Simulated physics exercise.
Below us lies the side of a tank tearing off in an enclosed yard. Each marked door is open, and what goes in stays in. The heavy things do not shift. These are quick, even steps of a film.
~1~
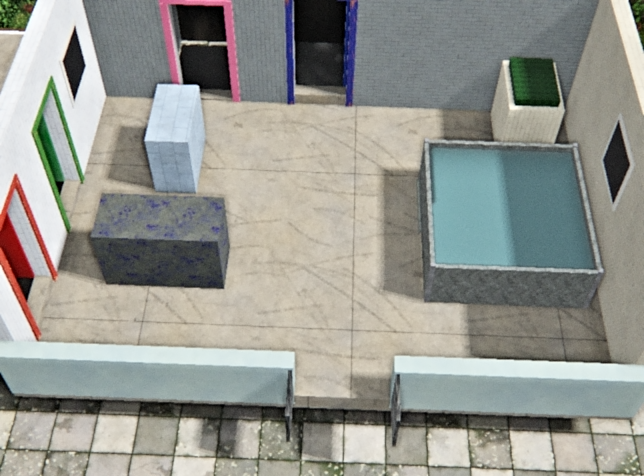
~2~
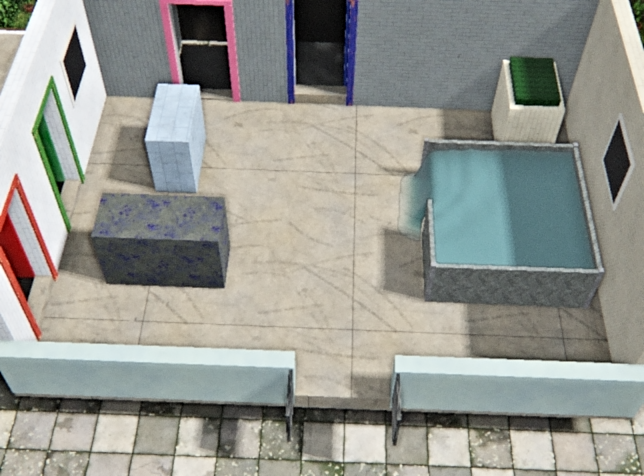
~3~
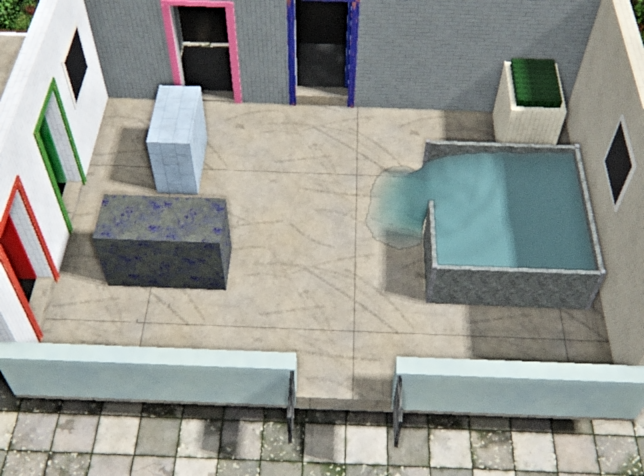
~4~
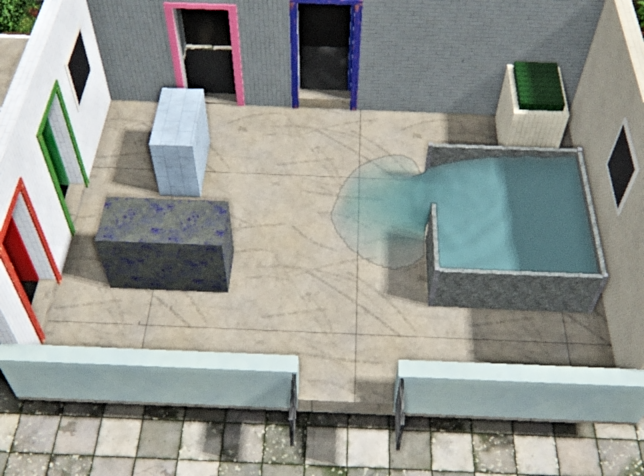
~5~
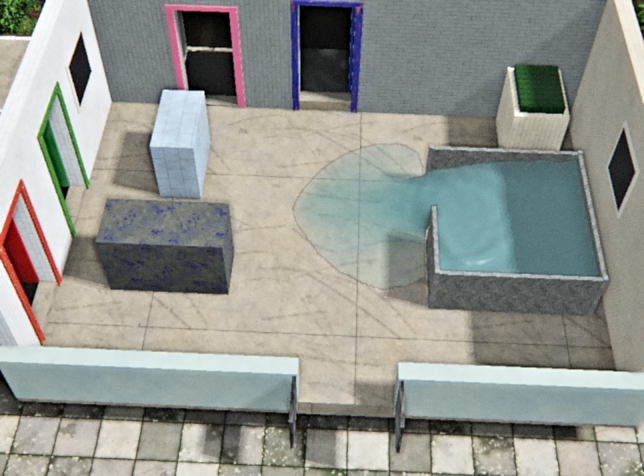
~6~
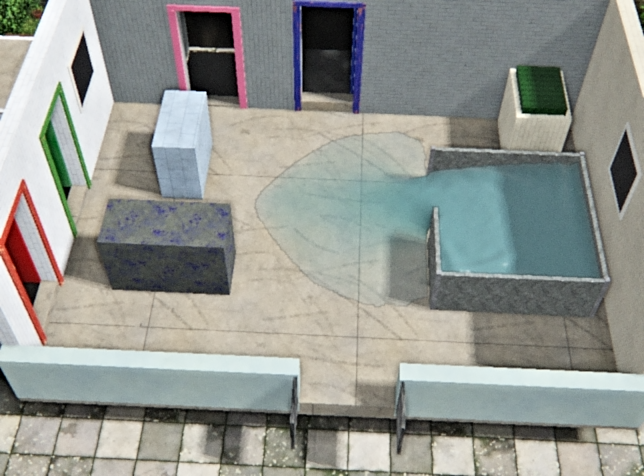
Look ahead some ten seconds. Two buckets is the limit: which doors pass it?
The blue door admits no more than that; the green door lets in a lot; the pink door lets in a lot; the red door admits no more than that.
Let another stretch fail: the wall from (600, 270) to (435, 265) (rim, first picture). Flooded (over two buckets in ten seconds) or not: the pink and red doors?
The pink one takes more, the red one lets more in.
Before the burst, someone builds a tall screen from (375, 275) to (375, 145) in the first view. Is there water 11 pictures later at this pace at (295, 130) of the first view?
There: Covered.
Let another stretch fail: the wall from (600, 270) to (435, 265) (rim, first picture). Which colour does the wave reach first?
First comes the red-painted one.
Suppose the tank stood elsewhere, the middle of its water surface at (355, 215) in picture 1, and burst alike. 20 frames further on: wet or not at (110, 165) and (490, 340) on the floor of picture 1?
One after the other: Flooded, clear.
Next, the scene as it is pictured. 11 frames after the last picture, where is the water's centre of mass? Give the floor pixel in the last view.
I would point to (411, 227).
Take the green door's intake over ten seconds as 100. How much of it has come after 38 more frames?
Roughly 95 per cent.
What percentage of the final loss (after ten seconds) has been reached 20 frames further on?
Some 30 per cent.
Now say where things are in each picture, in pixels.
The first frame shows the water tank at (507, 206) is whole and still.
In the second frame, water pours out at (426, 194) and has run to (416, 175).
In the third frame, water pours out at (427, 197) and has run to (378, 232).
In the fourth frame, water pours out at (430, 202) and has run to (338, 221).
In the fifth frame, the front is at (301, 219), out from the gap at (430, 205).
In the sixth frame, the front is at (263, 198), out from the gap at (432, 205).
A moment on, water covers 40 % of the floor; the blue door wet at the sill, nothing in, the green door not reached, the pink door not reached, the red door not reached.
Next, water covers 50 % of the floor; the blue door wet at the sill, nothing in, the green door under two buckets in, the pink door over two buckets in, the red door not reached.
Then, water covers 65 % of the floor; the blue door wet at the sill, nothing in, the green door far over two buckets in, the pink door far over two buckets in, the red door wet at the sill, nothing in.
Later, water covers 85 % of the floor; the blue door wet at the sill, nothing in, the green door far over two buckets in, the pink door far over two buckets in, the red door wet at the sill, nothing in.
In the end, water covers 100 % of the floor; the blue door wet at the sill, nothing in, the green door far over two buckets in, the pink door far over two buckets in, the red door wet at the sill, nothing in.
